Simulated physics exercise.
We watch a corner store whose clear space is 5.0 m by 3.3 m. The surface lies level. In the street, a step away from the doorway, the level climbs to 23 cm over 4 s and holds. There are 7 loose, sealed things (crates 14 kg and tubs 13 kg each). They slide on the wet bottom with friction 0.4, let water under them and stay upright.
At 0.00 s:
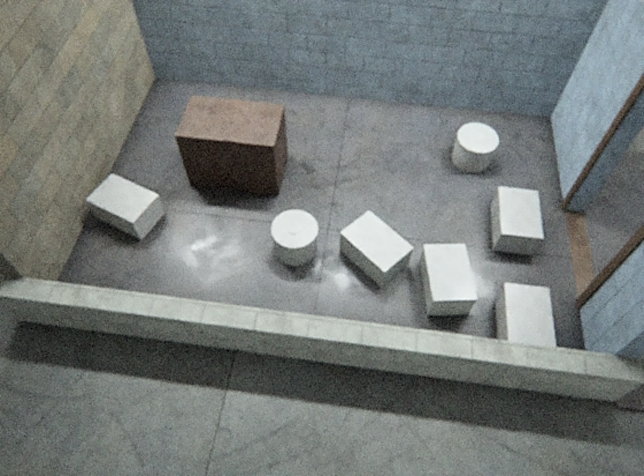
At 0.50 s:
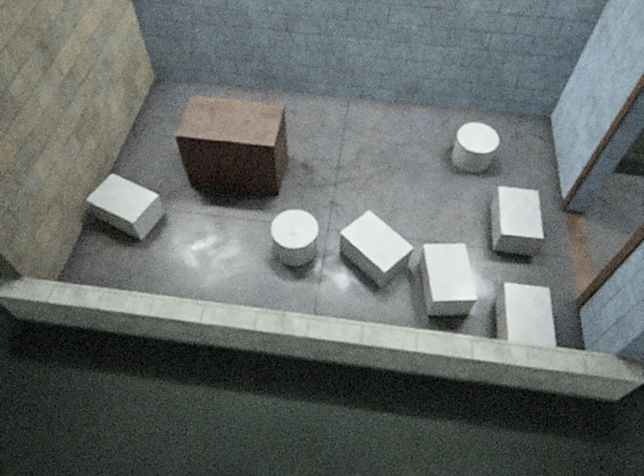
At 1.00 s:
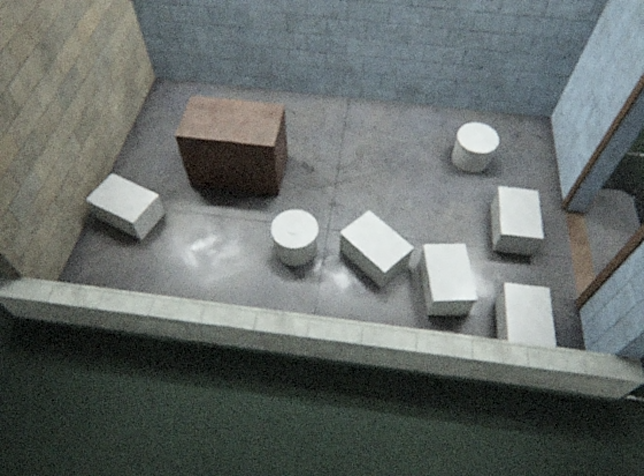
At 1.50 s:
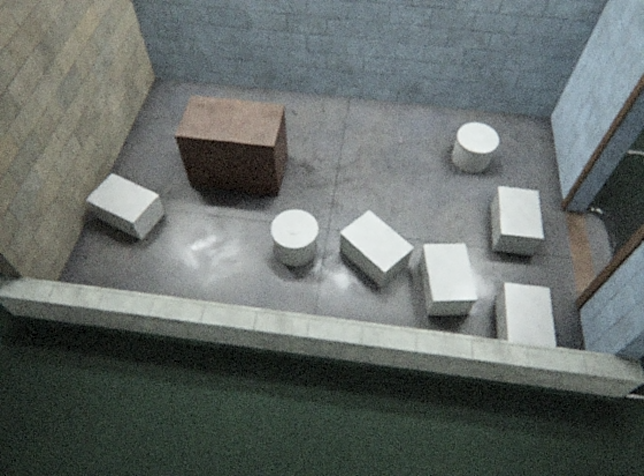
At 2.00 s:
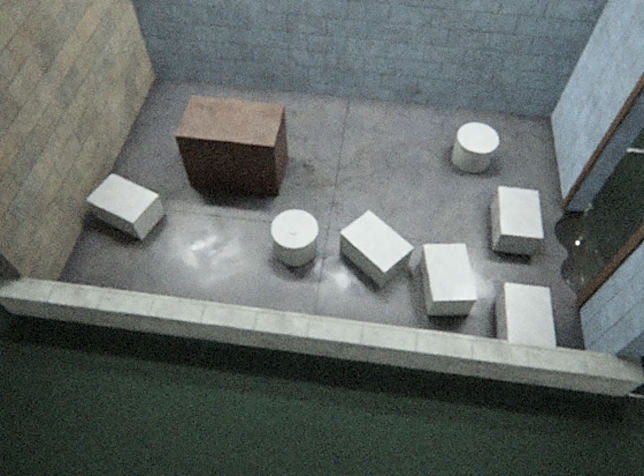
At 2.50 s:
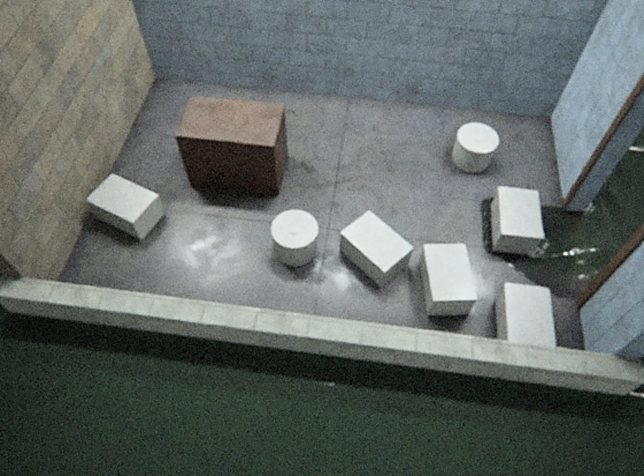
Dark water covers the street, then enters through the right doorway around a still white crate.
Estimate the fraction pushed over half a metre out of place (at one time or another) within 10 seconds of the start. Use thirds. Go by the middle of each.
It is one to two thirds.
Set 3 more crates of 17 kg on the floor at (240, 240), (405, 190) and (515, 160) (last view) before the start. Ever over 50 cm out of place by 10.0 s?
In turn: Over, over, under.
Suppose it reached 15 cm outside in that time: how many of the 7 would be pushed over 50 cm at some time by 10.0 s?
Then 2.
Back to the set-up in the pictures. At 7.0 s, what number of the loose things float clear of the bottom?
At that moment 1.
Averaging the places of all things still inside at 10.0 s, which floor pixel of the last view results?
At about (250, 225).
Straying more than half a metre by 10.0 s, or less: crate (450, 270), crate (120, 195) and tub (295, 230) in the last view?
In turn: Past it, short of it, more.
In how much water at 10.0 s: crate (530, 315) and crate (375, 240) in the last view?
About 7 and 12 cm.
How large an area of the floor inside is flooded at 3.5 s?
About 2.5 m2.
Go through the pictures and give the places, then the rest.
A crate at (520, 212) rests on the ground; a crate at (530, 315) rests on the ground; water covers 0.0 m2; 0 of 7 have shifted, in the first picture.
A crate at (520, 212), on the bottom; a crate at (530, 315), on the bottom; water covers 0.0 m2; 0 of 7 have shifted, in the second picture.
A crate at (520, 212) rests on the ground; a crate at (530, 315), on the bottom; 0.0 m2 under water; 0 of 7 have shifted, in the third picture.
A crate at (520, 212), on the bottom; a crate at (530, 315), on the bottom; water covers 0.0 m2; 0 of 7 have shifted, in the fourth picture.
A crate at (520, 212), on the bottom; a crate at (530, 315), on the bottom; 0.0 m2 under water; 0 of 7 have shifted, in the fifth picture.
A crate at (520, 212) rests on the ground; a crate at (530, 315) rests on the ground; water covers 0.4 m2; 0 of 7 have shifted, in the sixth picture.
After 3.5 s 0 of 7 are over 50 cm from their spots; 0 afloat.
After 4.5 s 1 of 7 are over 50 cm from their spots; 0 afloat.
After 7.0 s 3 of 7 are over 50 cm from their spots; 1 afloat.
After 10.0 s 4 of 7 are over 50 cm from their spots, and 4 have been at some point; 6 afloat.
